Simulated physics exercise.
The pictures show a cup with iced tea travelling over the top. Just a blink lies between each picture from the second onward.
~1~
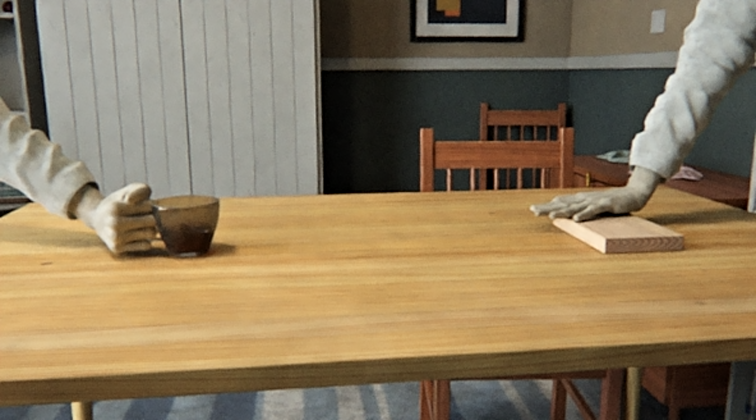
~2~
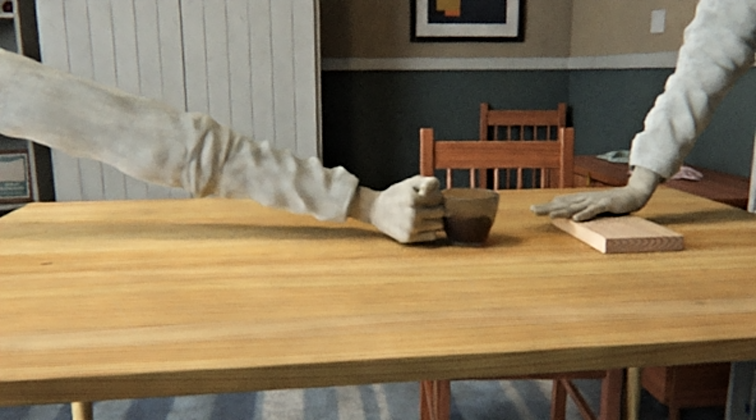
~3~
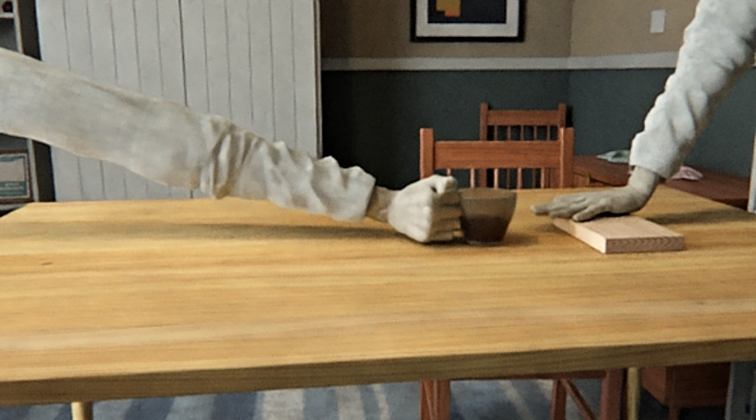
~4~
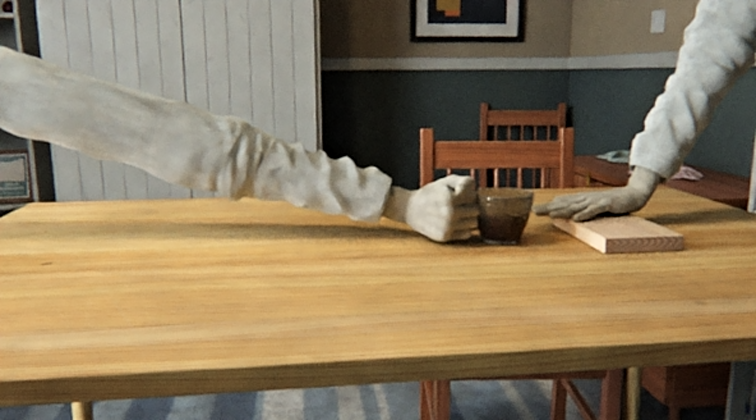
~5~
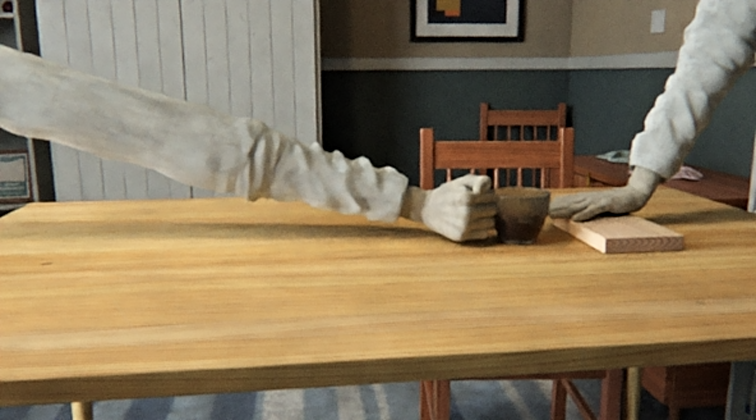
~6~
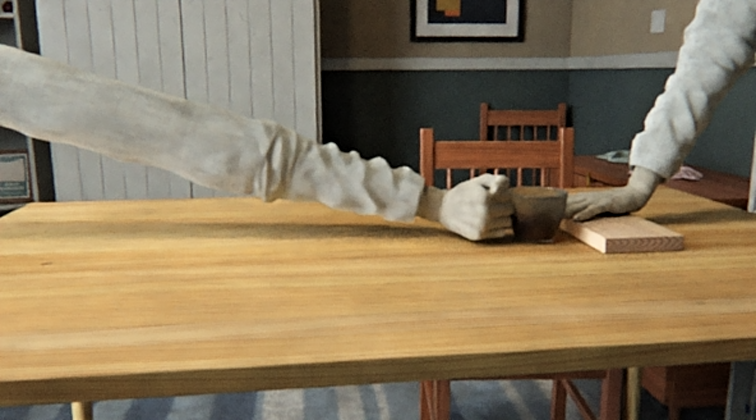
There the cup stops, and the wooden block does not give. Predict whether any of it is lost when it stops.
Prediction: Nothing is lost.
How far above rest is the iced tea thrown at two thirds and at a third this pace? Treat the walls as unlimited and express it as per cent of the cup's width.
20 %, then 10 %.
Soon after, the cup meets the wooden block.
Later, the iced tea surges up the wall; the wave climbs under half way to the rim.
In the end, the cup stands at the wooden block; nothing has left it.
